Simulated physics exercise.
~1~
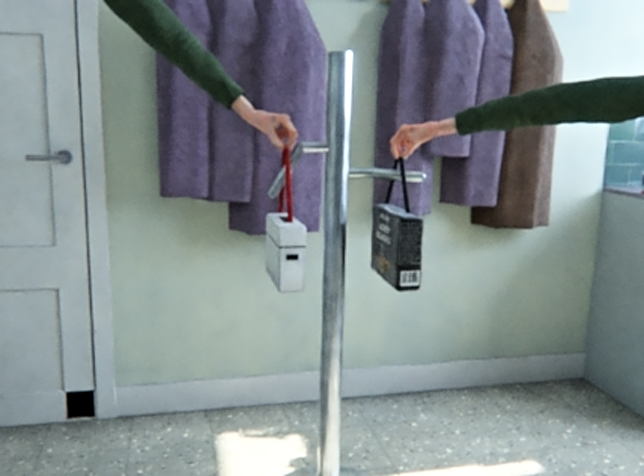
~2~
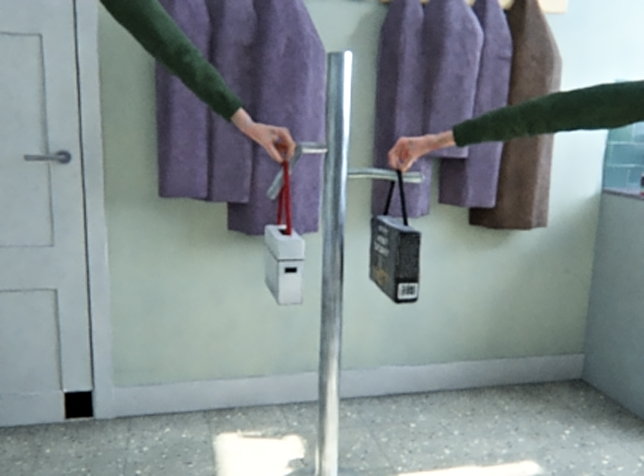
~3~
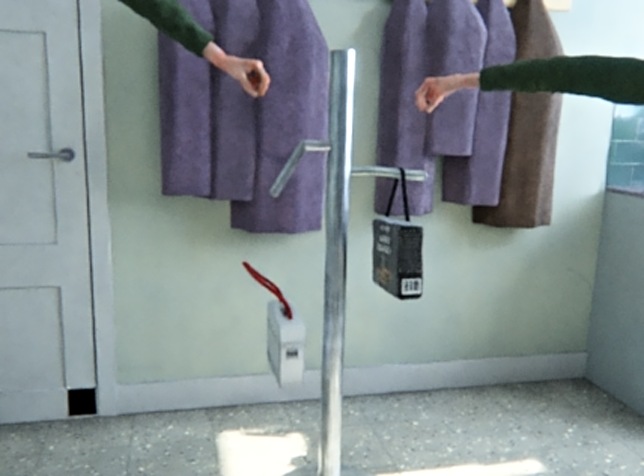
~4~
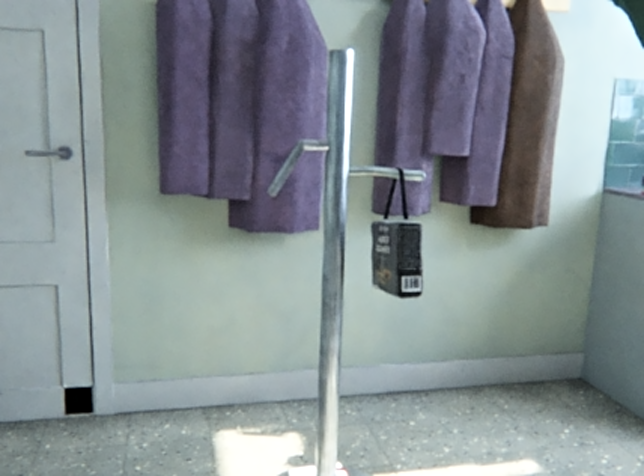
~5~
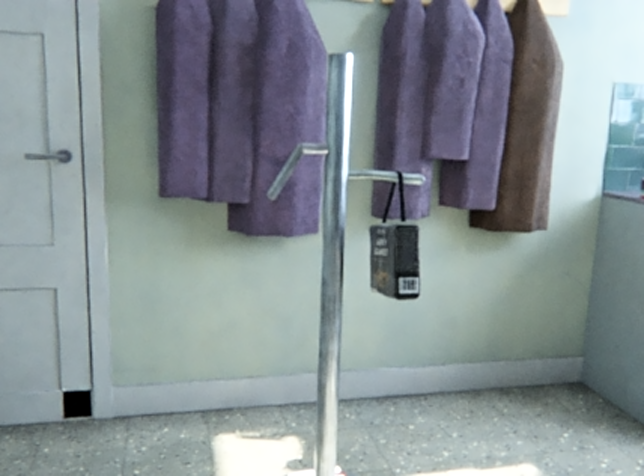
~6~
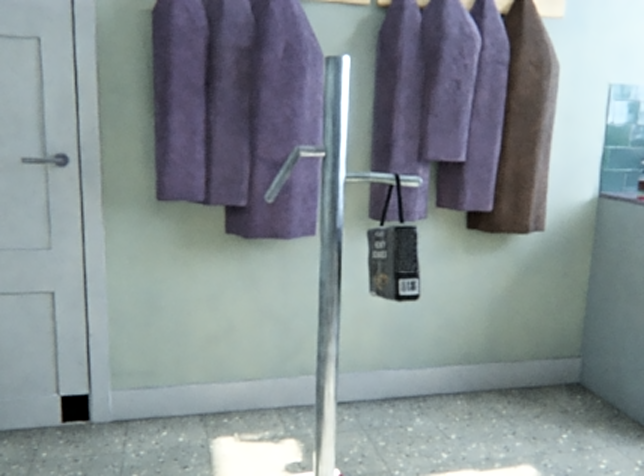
At the start, two green-sleeved arms reach in from either side of a metal post, one holding a white case by a red loop at the left peg, the other a black bag by a dark loop at the right peg. Purple coats and a brown one hang behind. The hands lower both items slightly, then let go and draw back. The white case drops from the downward-sloping left peg, its red loop loose above it, while the black bag stays up. The hands leave, and the case ends on the floor, barely visible by the post's base. The black bag still hangs from the right peg, turned slightly and leaning.
